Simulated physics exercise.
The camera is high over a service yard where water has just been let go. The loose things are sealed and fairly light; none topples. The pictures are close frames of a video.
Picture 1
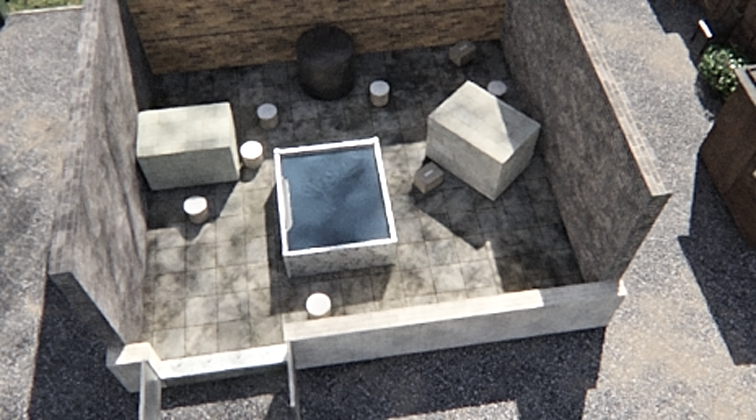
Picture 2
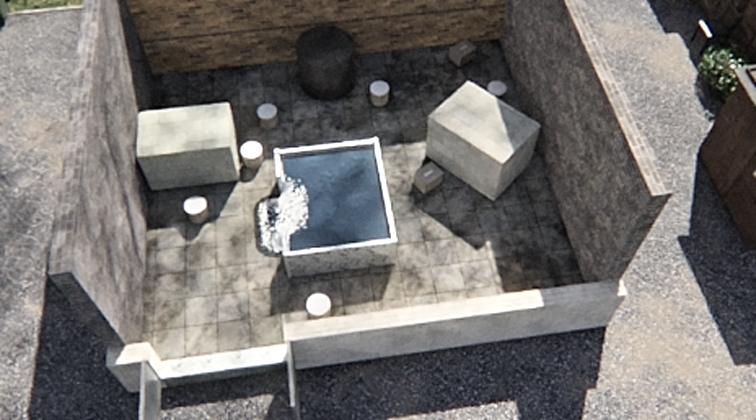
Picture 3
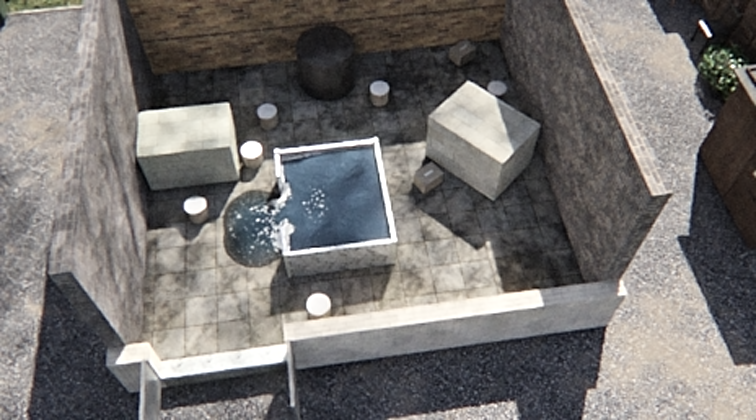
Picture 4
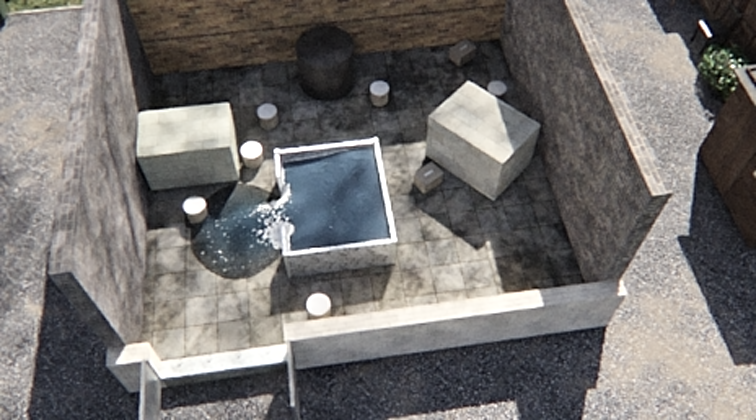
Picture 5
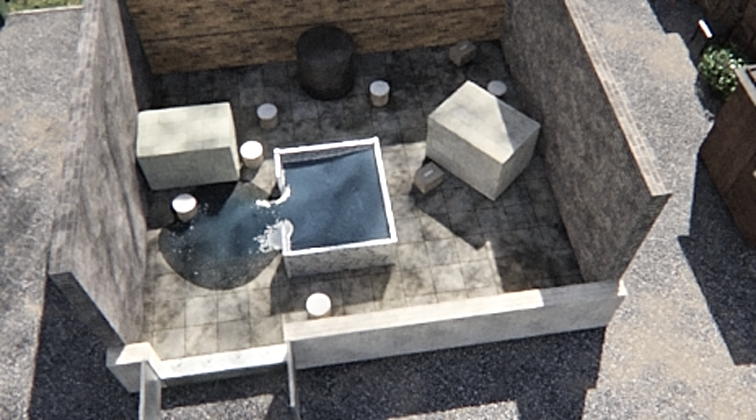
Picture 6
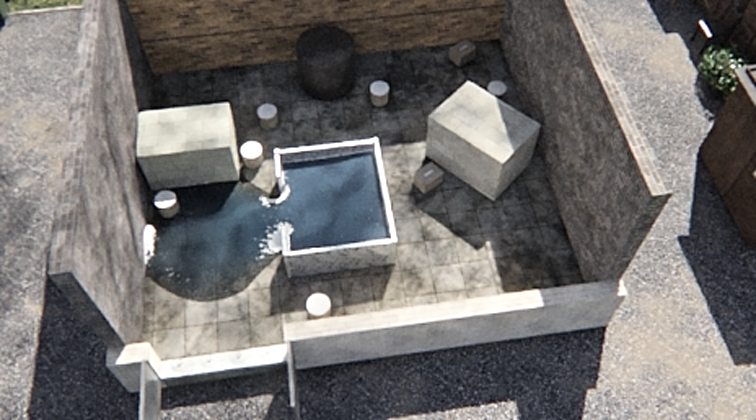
Water pours from the left side of a square tank, spreads leftward and shifts one pail.
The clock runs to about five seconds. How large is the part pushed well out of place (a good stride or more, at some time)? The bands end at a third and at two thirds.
It is under a third.
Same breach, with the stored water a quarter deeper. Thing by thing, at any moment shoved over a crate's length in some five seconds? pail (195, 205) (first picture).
For that one: Swept aside.
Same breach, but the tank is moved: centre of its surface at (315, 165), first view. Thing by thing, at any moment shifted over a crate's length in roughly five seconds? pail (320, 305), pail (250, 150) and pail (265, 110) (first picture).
In turn: No, that far or more, shifted that much.
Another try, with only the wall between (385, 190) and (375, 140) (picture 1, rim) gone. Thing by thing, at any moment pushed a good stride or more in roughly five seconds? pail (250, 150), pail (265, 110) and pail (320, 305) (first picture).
In turn: Short of that, never so far, shifted that much.
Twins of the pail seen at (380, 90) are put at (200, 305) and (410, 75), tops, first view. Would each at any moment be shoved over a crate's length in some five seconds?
In turn: Pushed that far, no.
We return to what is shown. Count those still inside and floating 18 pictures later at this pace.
The number is 1.
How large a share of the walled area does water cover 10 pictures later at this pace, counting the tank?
Near 25 in a hundred.
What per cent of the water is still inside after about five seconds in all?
Close to 76 %.
A moment on, 1 of 8 are well off their spots; 1 afloat.
Next, 0 of 8 are well off their spots; 1 afloat.
Later, 0 of 8 are well off their spots; 1 afloat.
In the end, 1 of 8 are well off their spots, and 1 have been at some point; 1 afloat.
